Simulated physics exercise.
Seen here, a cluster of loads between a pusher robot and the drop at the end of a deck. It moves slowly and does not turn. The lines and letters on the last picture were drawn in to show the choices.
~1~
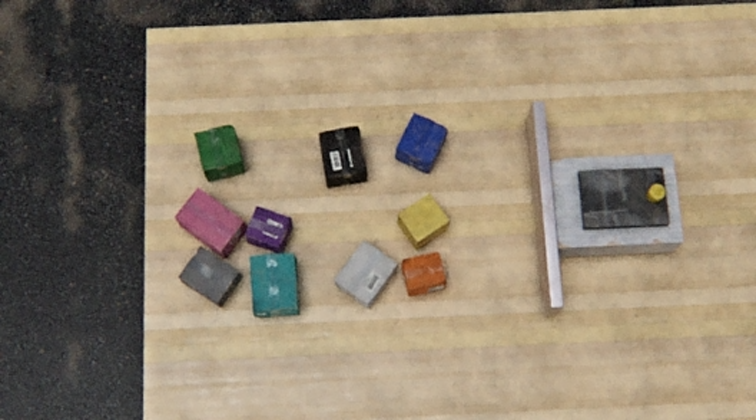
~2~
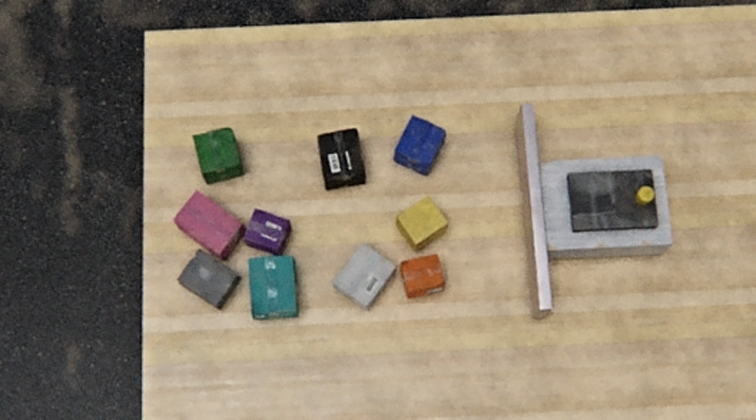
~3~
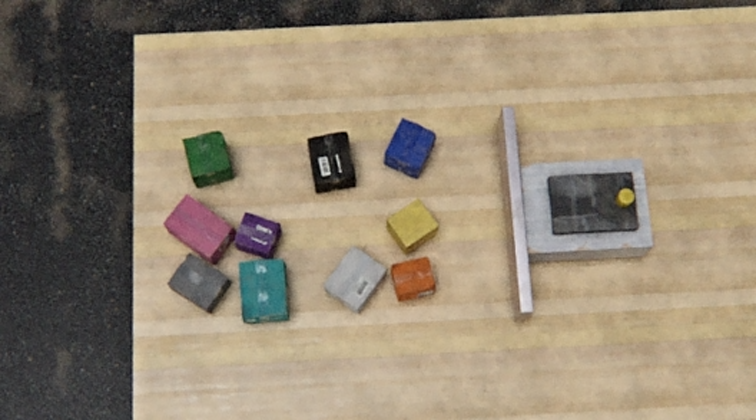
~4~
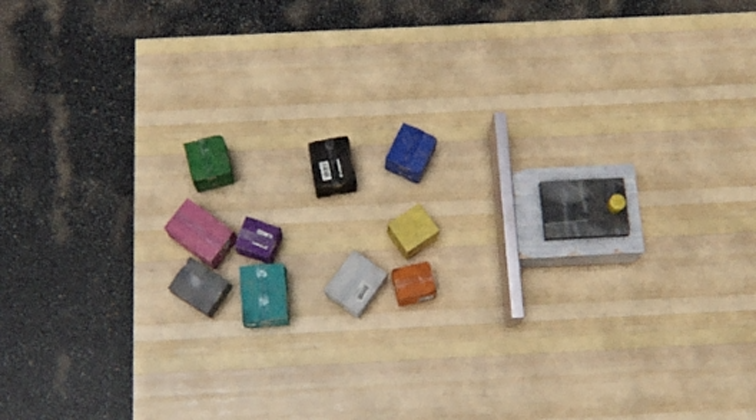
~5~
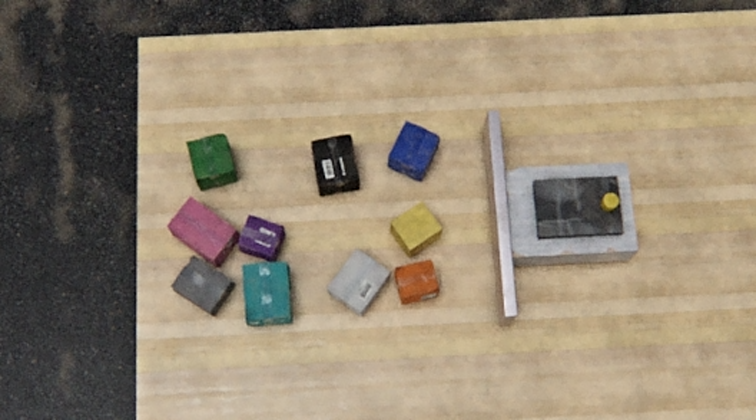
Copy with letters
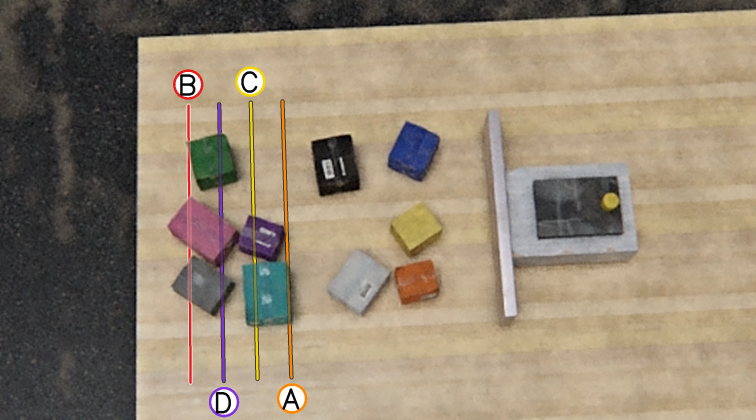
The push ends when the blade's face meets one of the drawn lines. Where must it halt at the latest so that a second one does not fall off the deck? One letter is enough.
No second one falls up to C.
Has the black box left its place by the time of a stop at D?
Yes.
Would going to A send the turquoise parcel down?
No.
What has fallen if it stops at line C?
The grey parcel.
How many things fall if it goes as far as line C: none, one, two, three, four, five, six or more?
In all, one.
On the copy, A at (287, 235); B at (189, 239); C at (254, 236); D at (221, 238).
On C. First, robot (482, 212); blue box (382, 157); white parcel (340, 287).
Then, robot (392, 216); grey parcel (164, 290); turquoise parcel (217, 297).
Finally, robot (325, 219); grey parcel over the edge; turquoise parcel (150, 301); one fallen.
By contrast, A is within the limit but short; B drops seven; D drops four.
